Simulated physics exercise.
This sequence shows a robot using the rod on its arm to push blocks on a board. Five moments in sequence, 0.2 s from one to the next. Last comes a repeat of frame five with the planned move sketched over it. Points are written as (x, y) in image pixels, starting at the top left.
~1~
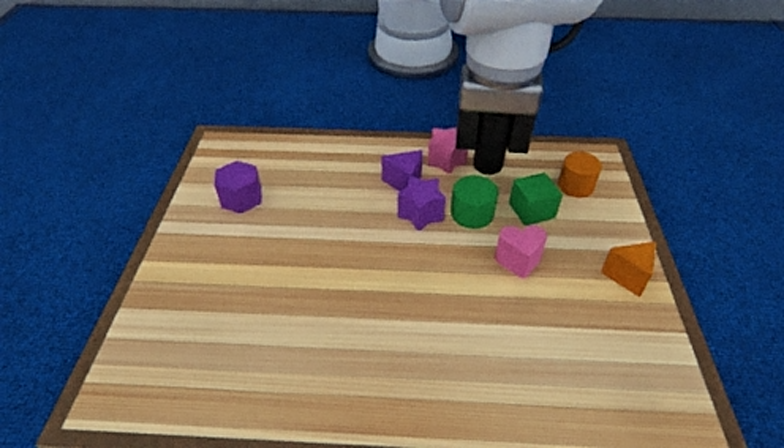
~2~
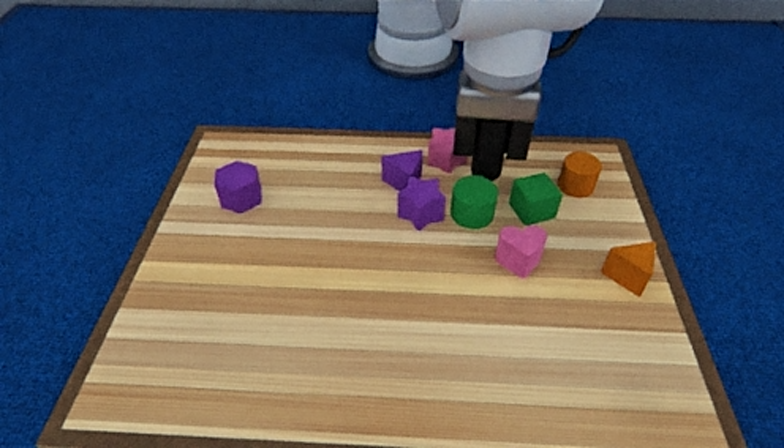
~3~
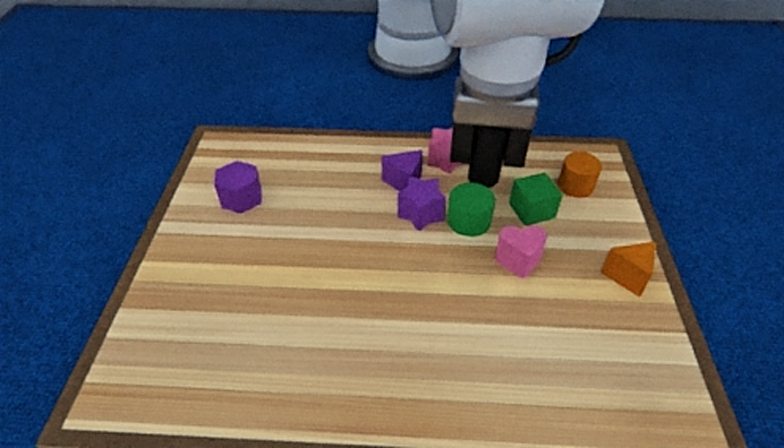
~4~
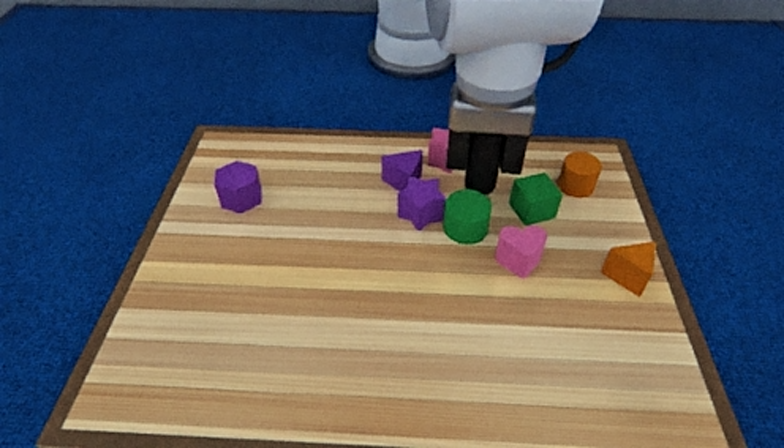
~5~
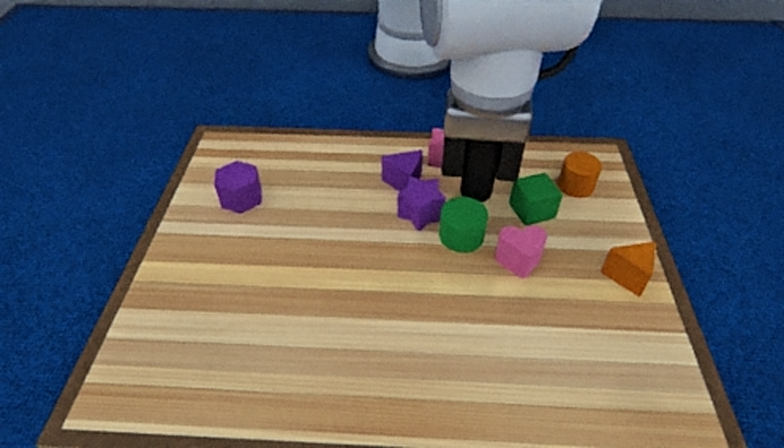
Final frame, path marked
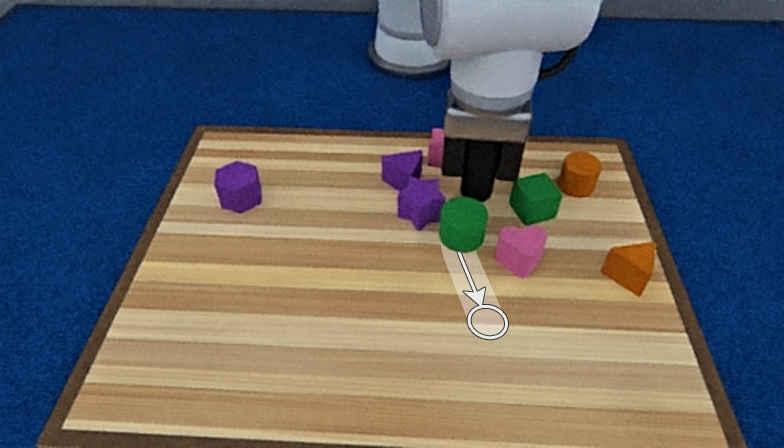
A striped wooden board lies on a blue surface, seen from above at an angle by a camera that stays still. A purple block sits alone at left, with purple, pink, green and orange blocks grouped toward the upper right, below a white robot arm with a dark tip. The arm moves slowly forward and slightly left, pushing the green cylinder a short way the same direction, while the other blocks stay put.
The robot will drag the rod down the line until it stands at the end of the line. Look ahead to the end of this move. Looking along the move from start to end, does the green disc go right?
I'd say yes.
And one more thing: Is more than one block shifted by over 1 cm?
My answer is no.
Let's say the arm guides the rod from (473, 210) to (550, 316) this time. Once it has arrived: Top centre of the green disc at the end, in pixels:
Located at (464, 230).
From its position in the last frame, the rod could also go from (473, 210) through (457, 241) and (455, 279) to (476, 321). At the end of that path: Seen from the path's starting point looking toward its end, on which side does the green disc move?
My prediction: Rightwards.
The drawn path runs from (473, 210) over (458, 241) and (470, 279) to (488, 322).
The first path, step by step. One third of the way, rod (460, 225); green disc (450, 248).
Two thirds of the way, rod (473, 263); green disc (445, 281).
At the end, rod (491, 305); purple star not moved; green disc (442, 293).
